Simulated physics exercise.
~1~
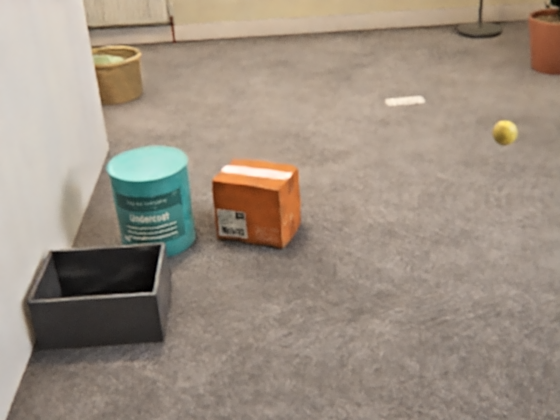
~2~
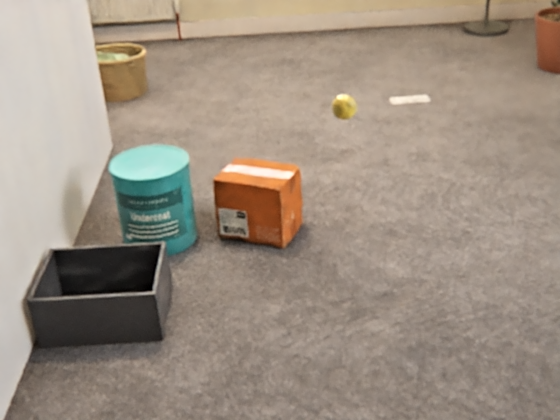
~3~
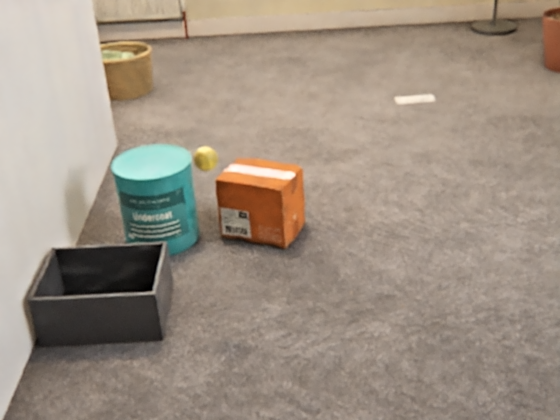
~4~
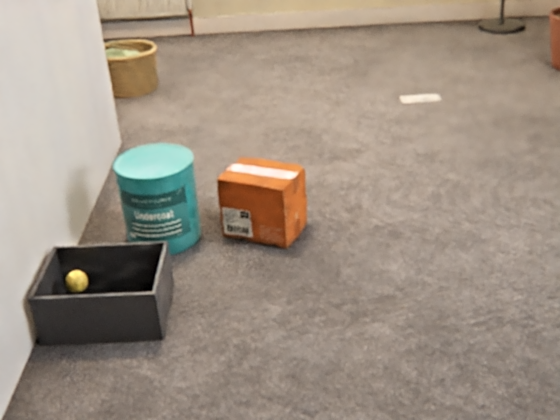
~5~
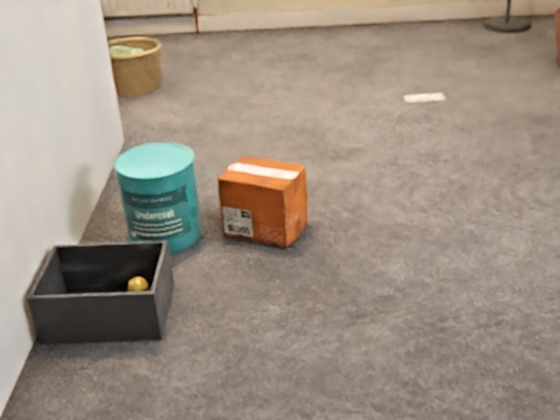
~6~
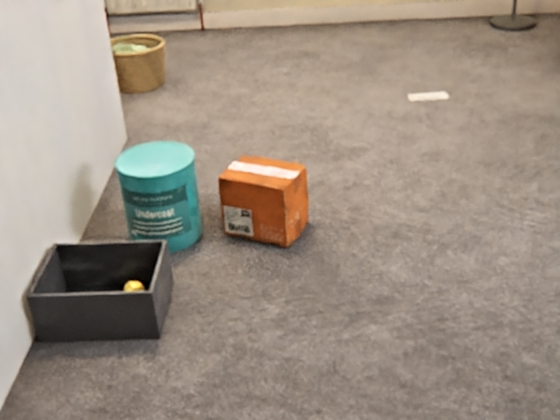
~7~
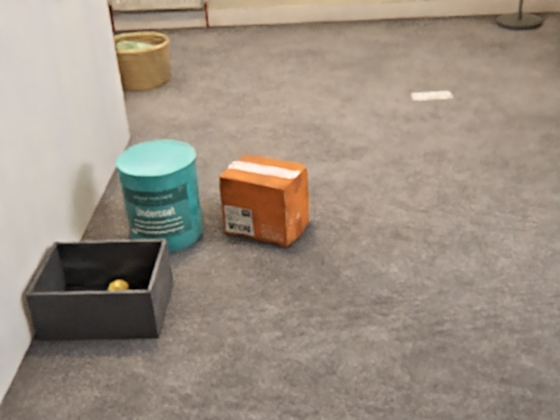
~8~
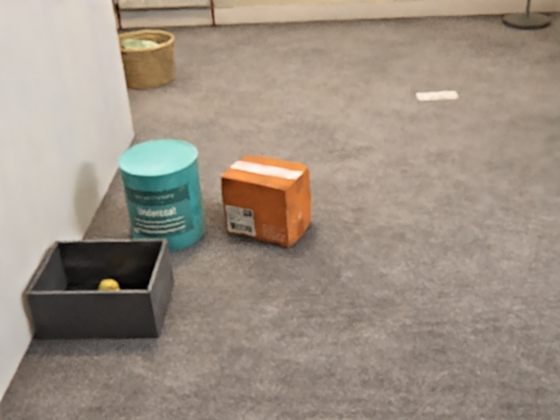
Yellow apple flying leftward past an orange parcel and turquoise pail, dropping into an open dark box and staying inside.
